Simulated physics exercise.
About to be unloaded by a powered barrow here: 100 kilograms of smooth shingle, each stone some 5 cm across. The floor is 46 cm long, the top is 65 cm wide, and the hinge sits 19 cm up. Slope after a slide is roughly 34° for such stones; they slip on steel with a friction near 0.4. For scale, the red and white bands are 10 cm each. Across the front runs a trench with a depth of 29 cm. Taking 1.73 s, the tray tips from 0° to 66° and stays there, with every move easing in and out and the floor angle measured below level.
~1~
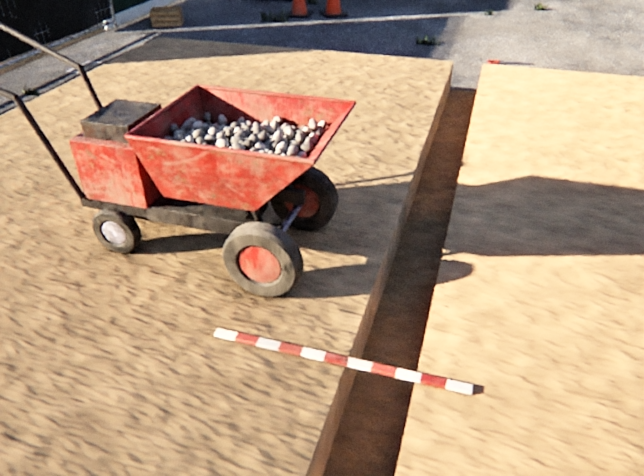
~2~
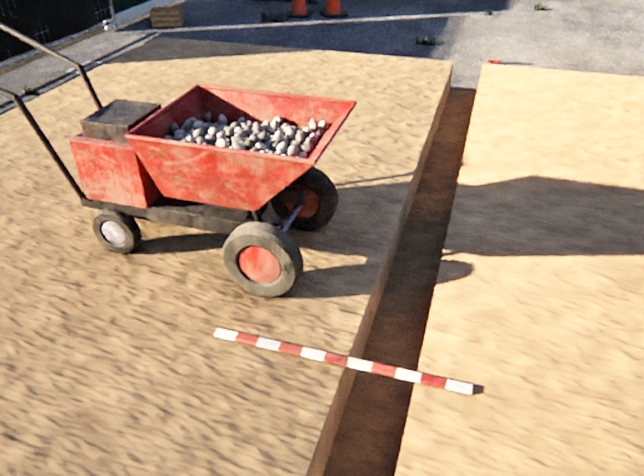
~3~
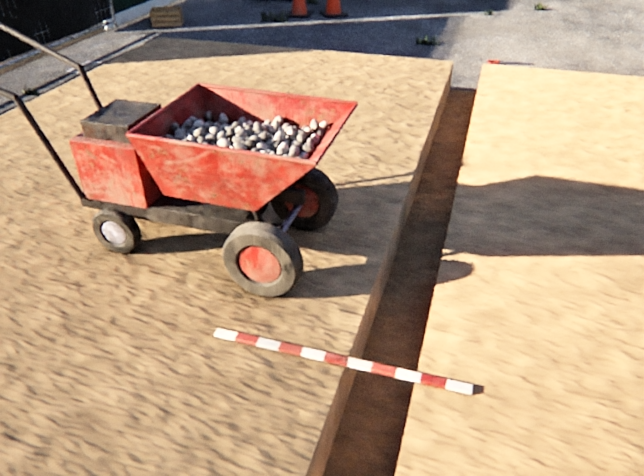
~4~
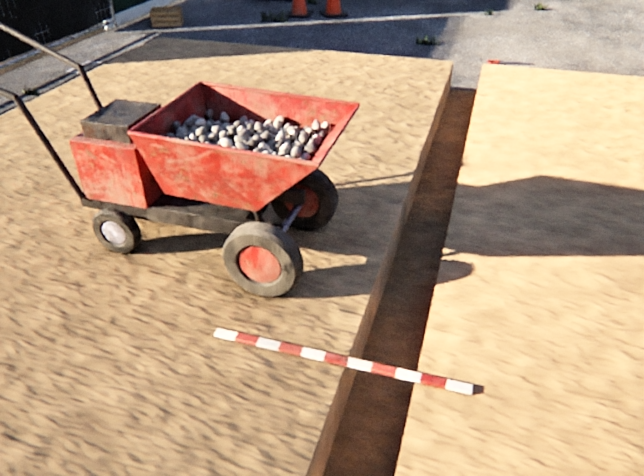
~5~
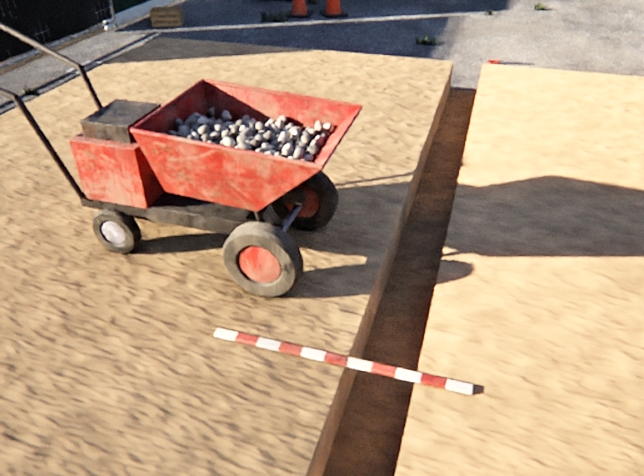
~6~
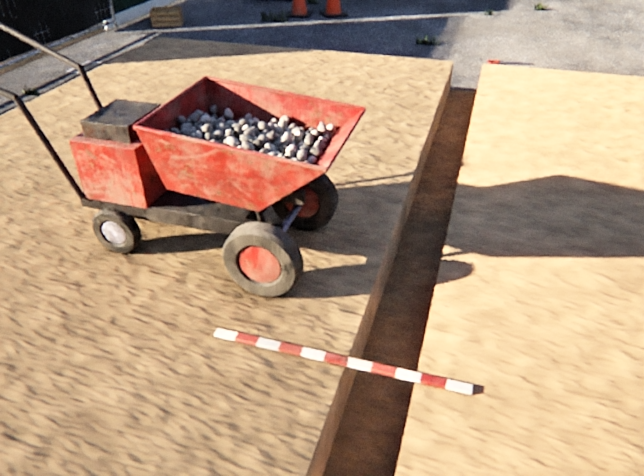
On a sunlit, sandy tan surface with grey pavement behind it, the view looks down at an angle from a fixed position. A red barrow with black handles and dark tyres stands at left, its tray full of grey stones, near a red-and-white banded rod lying across a dark, narrow trench. The tray tilts slightly and slowly, its back end rising, while the wheels stay still.
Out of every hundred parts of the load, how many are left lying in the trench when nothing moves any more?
Around 50 in every hundred.
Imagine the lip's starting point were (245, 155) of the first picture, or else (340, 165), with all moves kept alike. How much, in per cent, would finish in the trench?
The first gives about 90 percent and the second about 25 percent.
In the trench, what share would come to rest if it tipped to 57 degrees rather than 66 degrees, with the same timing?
In that case near 65 per cent.
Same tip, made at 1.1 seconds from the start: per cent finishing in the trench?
About 45 percent, I'd say.
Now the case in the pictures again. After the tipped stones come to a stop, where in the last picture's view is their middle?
I'd point to around (429, 300).
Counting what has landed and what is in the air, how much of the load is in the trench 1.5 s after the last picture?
Roughly 20% by that time.
Then, 1.0 s after the last picture the floor is at 56°, 100 % in the tray; the foremost stones are at (399, 241).
Then, 1.5 s after the last picture the floor is at 66°, 46 % in the tray, 22 % in the trench, 32 % past the trench; the foremost stones are at (527, 298).
Then, 1.9 s after the last picture the floor is at 66°, 16 % in the tray, 35 % in the trench, 50 % past the trench; the foremost stones are at (592, 300).
Then, 3.8 s after the last picture the floor is at 66°, 0 % in the tray, 50 % in the trench, 50 % past the trench; the foremost stones are at (623, 311).
